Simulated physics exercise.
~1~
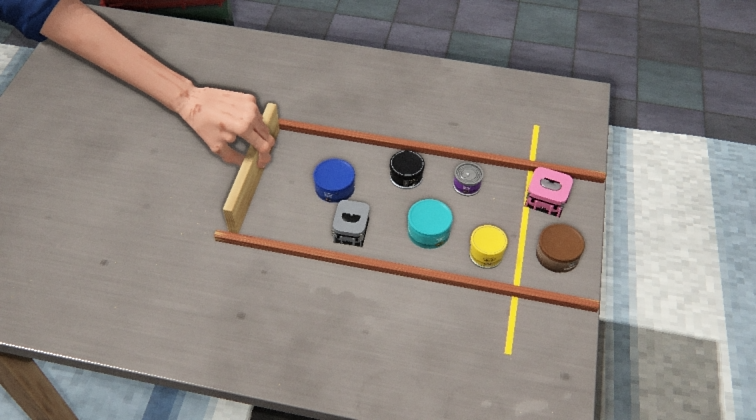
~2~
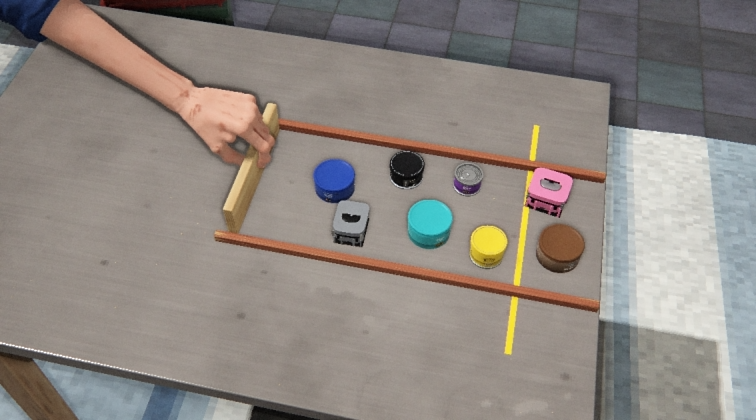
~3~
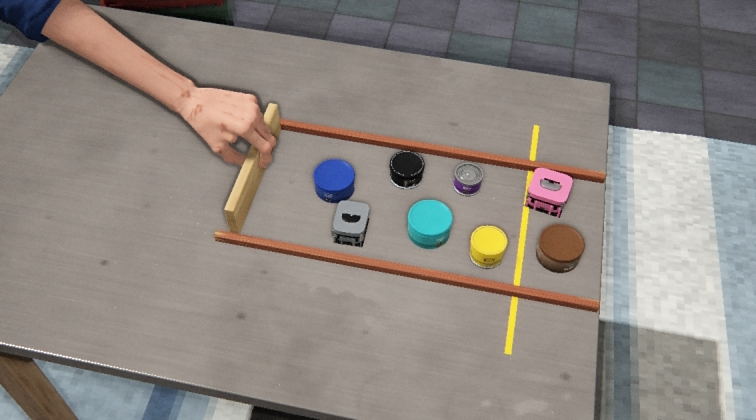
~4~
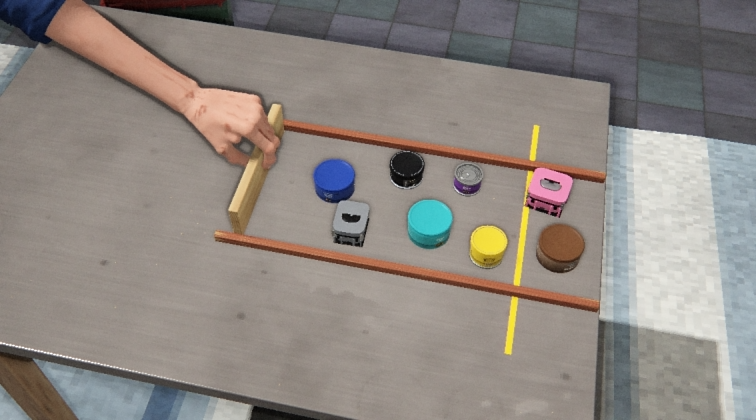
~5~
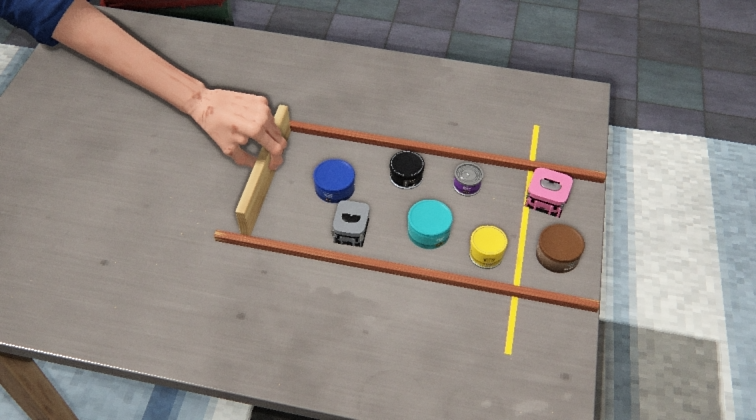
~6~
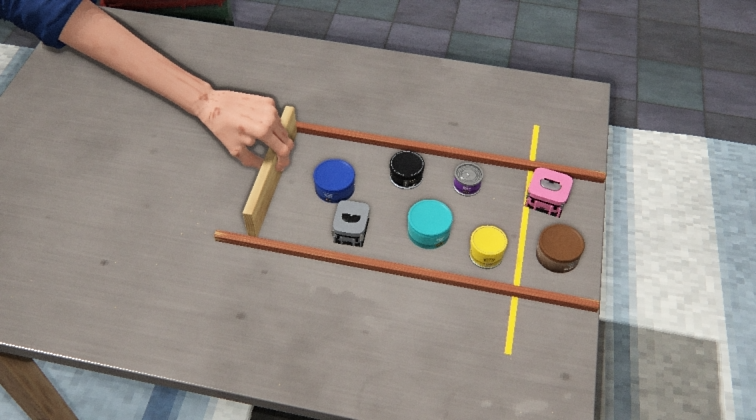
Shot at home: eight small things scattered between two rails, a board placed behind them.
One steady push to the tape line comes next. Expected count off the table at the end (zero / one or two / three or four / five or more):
Looks like just one, maybe two go over the edge.
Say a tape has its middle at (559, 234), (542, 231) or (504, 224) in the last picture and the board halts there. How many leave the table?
Tallies in the order given: 5, 2, 0.
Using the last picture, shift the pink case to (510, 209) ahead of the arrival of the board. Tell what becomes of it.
Pink case: Safe.
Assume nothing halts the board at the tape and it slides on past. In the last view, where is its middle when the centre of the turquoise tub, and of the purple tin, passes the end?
Its middle is around (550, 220) and around (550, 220).
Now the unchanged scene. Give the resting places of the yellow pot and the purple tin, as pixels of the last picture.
Listed in order, first is (569, 277) and the other is (579, 194).
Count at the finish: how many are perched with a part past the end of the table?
I'd say 0 of them.
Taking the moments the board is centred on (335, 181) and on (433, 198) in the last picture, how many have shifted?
At first I count 1, and then 6.
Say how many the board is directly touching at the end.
The count in contact is 3.
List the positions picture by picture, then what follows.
Brown tub (560, 249); pink case (549, 192); yellow pot (488, 247); board (253, 167); tape (524, 227), in the first picture.
Pink case (548, 192); grey case (351, 224), in the second picture.
Yellow pot (488, 247); black tin (407, 170), in the third picture.
Brown tub (560, 249); purple tin (468, 180), in the fourth picture.
Pink case (548, 192); blue tub (335, 181), in the fifth picture.
Brown tub (560, 249); pink case (548, 192); yellow pot (488, 247); board (272, 170); tape (524, 227), in the sixth picture.
Early on, none off yet; brown tub at rest near (560, 249); pink case at rest near (548, 192); yellow pot at rest near (488, 247).
Finally, the number that fall off is one or two; lost, pink case and brown tub.
